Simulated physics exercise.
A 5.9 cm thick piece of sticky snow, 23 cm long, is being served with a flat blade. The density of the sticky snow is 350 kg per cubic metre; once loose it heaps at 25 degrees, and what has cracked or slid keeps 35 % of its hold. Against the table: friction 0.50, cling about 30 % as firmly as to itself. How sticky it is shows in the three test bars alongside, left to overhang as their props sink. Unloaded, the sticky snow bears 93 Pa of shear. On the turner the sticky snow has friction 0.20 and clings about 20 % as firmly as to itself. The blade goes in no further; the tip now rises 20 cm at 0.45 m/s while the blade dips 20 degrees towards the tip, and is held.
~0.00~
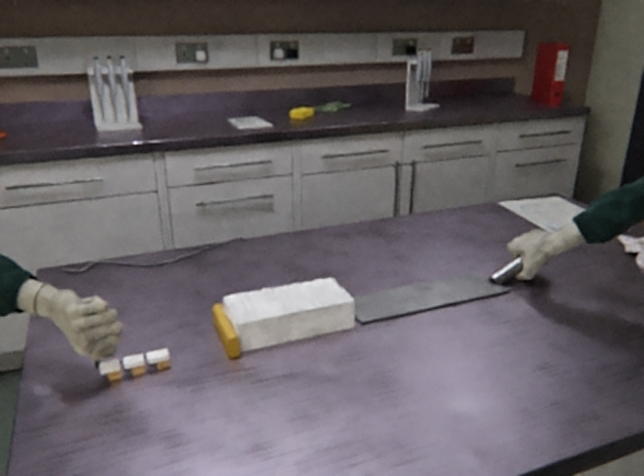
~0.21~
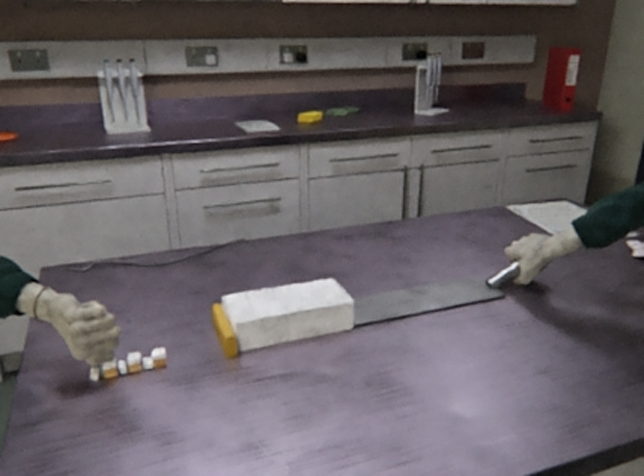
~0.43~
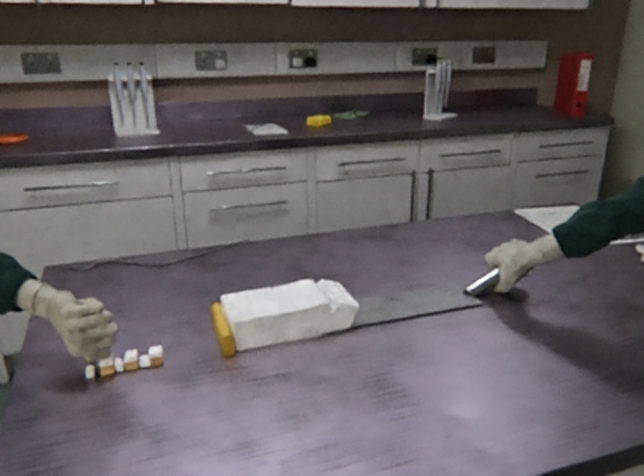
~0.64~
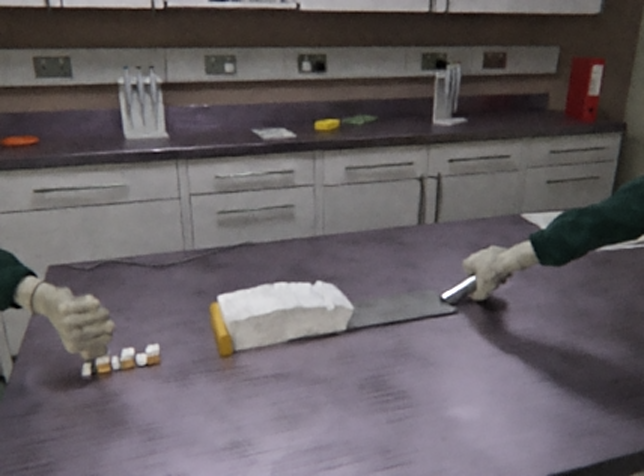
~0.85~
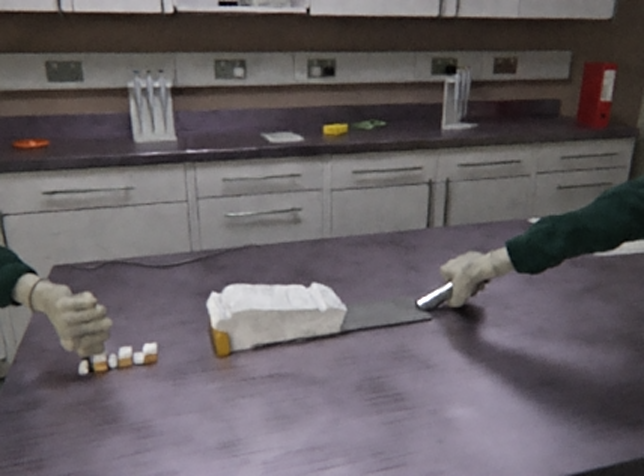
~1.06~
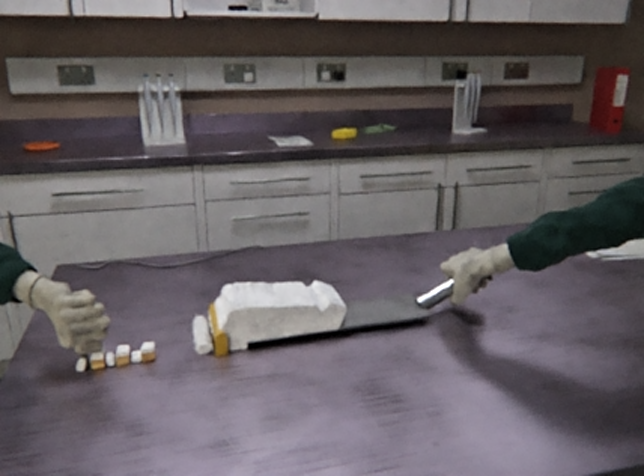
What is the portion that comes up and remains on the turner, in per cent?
The portion that comes up and remains on the turner is near 0 %.
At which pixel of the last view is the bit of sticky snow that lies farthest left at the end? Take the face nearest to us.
At about (81, 370).
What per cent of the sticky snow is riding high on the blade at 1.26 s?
Some 40 per cent.
After 1.26 s, the tip is 9.1 cm up.
After 1.50 s, the tip is 19 cm up.
After 1.73 s, the tip is 20 cm up and 64 % is riding high on the blade.
After 1.97 s, the tip is 20 cm up and 35 % is riding high on the blade.
After 2.50 s, at the end, the tip is 20 cm up and 0 % is riding high on the blade.
